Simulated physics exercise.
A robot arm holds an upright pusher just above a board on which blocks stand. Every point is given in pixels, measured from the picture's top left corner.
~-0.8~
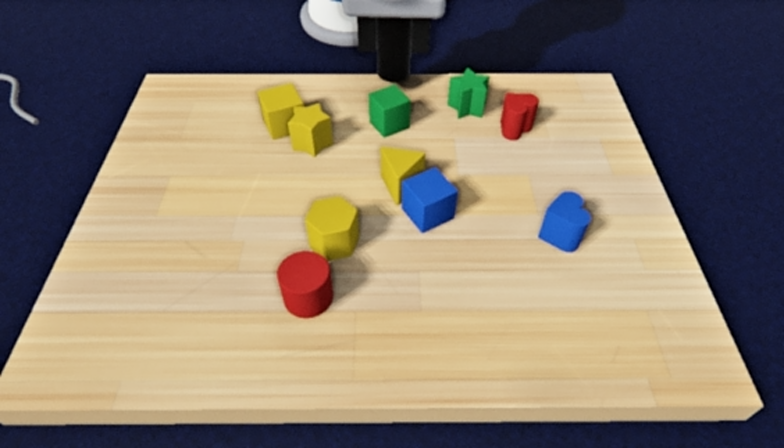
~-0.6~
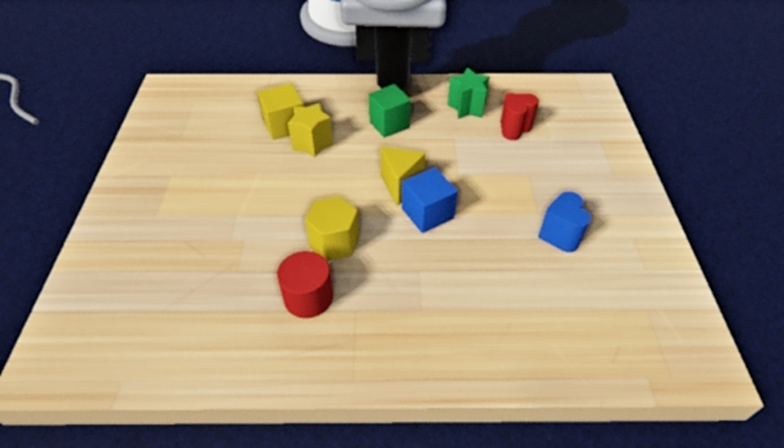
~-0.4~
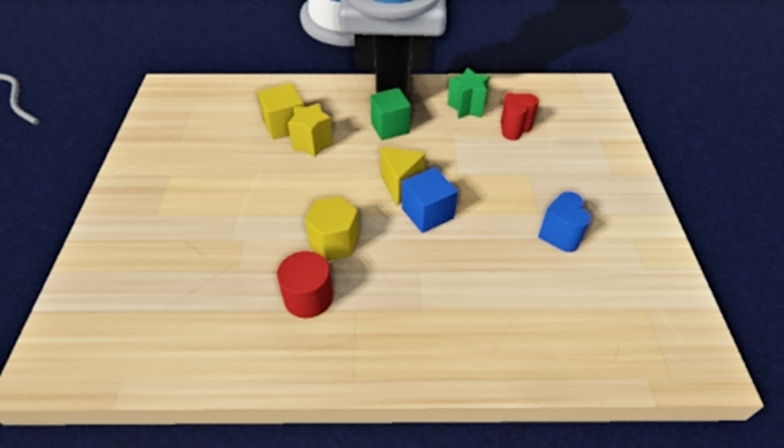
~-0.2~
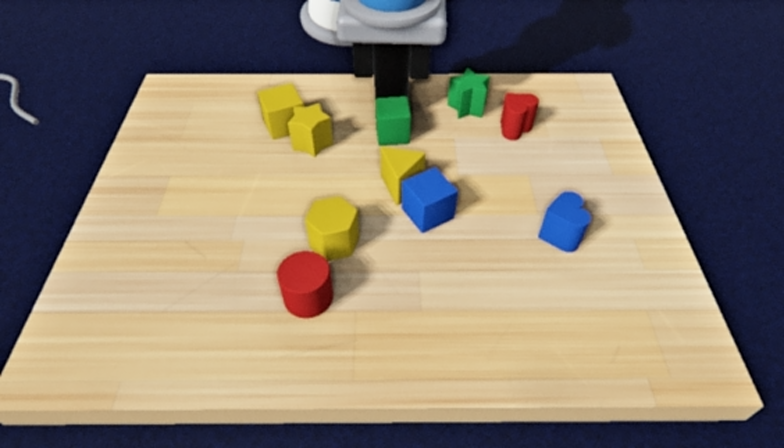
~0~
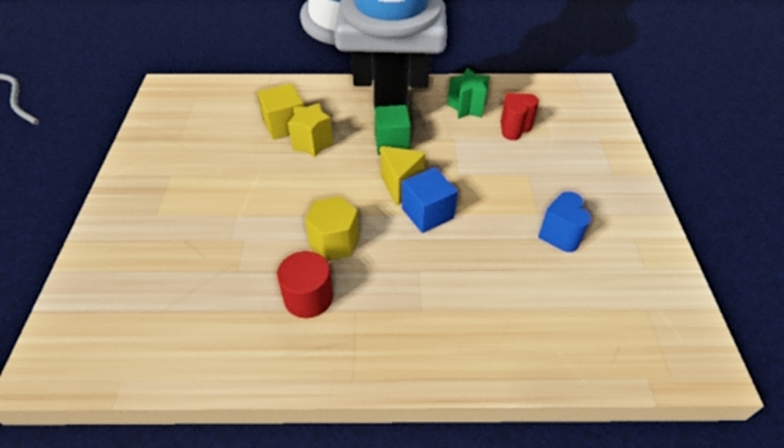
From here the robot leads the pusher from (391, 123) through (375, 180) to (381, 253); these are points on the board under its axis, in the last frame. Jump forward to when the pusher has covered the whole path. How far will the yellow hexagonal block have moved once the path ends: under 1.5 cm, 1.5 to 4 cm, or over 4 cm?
Moves under 1.5 cm.
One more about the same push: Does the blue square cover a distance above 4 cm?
Going by the path, no.
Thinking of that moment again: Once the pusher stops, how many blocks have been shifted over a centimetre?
Three or more blocks.
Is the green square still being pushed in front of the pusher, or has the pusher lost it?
When the path ends, it will sit ahead of the pusher.
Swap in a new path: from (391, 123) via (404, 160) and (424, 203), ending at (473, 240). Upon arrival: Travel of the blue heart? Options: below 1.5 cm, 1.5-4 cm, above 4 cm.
The move is short, under 1.5 cm.
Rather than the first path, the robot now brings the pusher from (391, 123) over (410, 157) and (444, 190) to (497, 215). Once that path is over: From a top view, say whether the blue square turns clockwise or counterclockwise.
Spin direction: Counter-clockwise.
What follows on the original path. One third of the way, pusher at (378, 145); green square at (384, 156); yellow triangular block at (398, 178), turned 20° anticlockwise; blue square at (432, 193), turned 35° anticlockwise.
Two thirds of the way, pusher at (374, 189); green square at (385, 203), turned 20° anticlockwise; yellow triangular block at (414, 224), turned 45° anticlockwise; blue square at (448, 207), turned 65° anticlockwise.
At the end, pusher at (380, 239); yellow hexagonal block at (330, 219), turned 20° clockwise; green square at (405, 256), turned 45° anticlockwise; yellow triangular block at (444, 268), turned 65° anticlockwise; blue square at (449, 207), turned 70° anticlockwise.
